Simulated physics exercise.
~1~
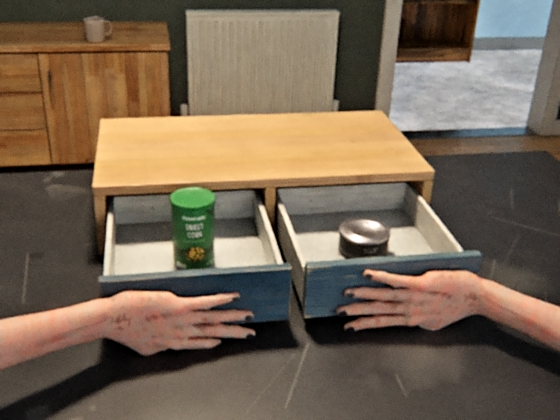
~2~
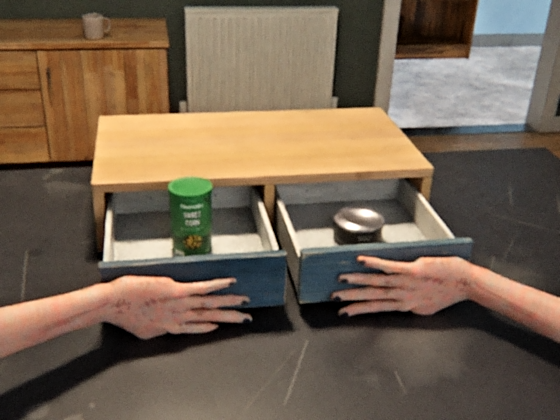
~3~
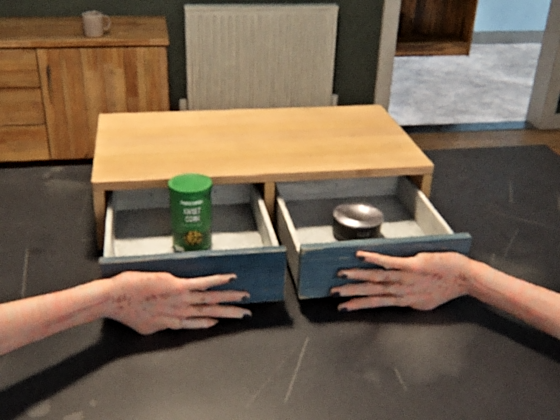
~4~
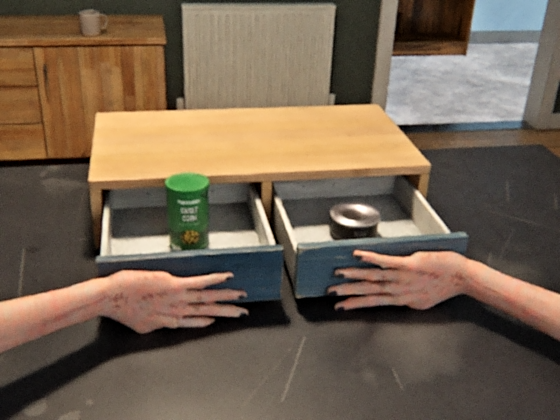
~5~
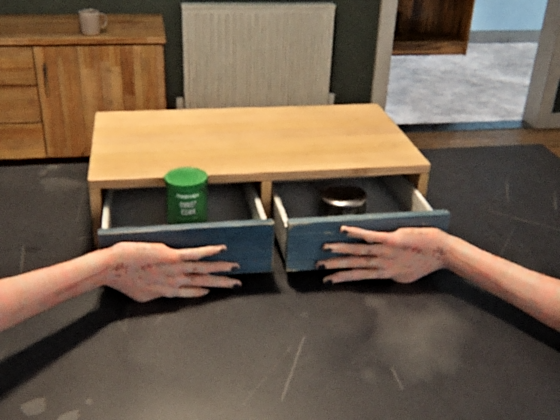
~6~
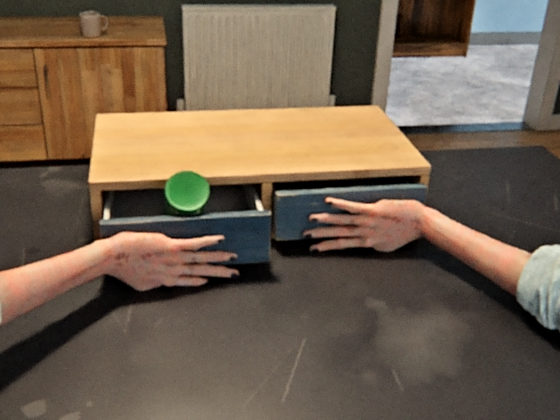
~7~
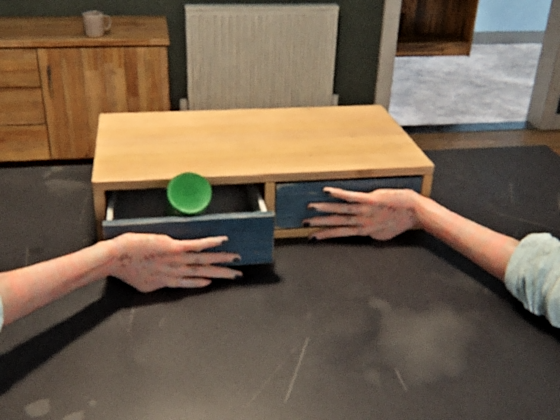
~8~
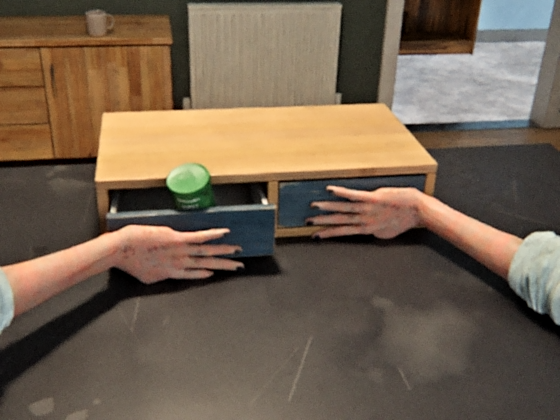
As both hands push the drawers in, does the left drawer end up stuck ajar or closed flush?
The left drawer ends up stuck ajar, with the green tin leaning and sticking up out of it, while the right drawer closes.
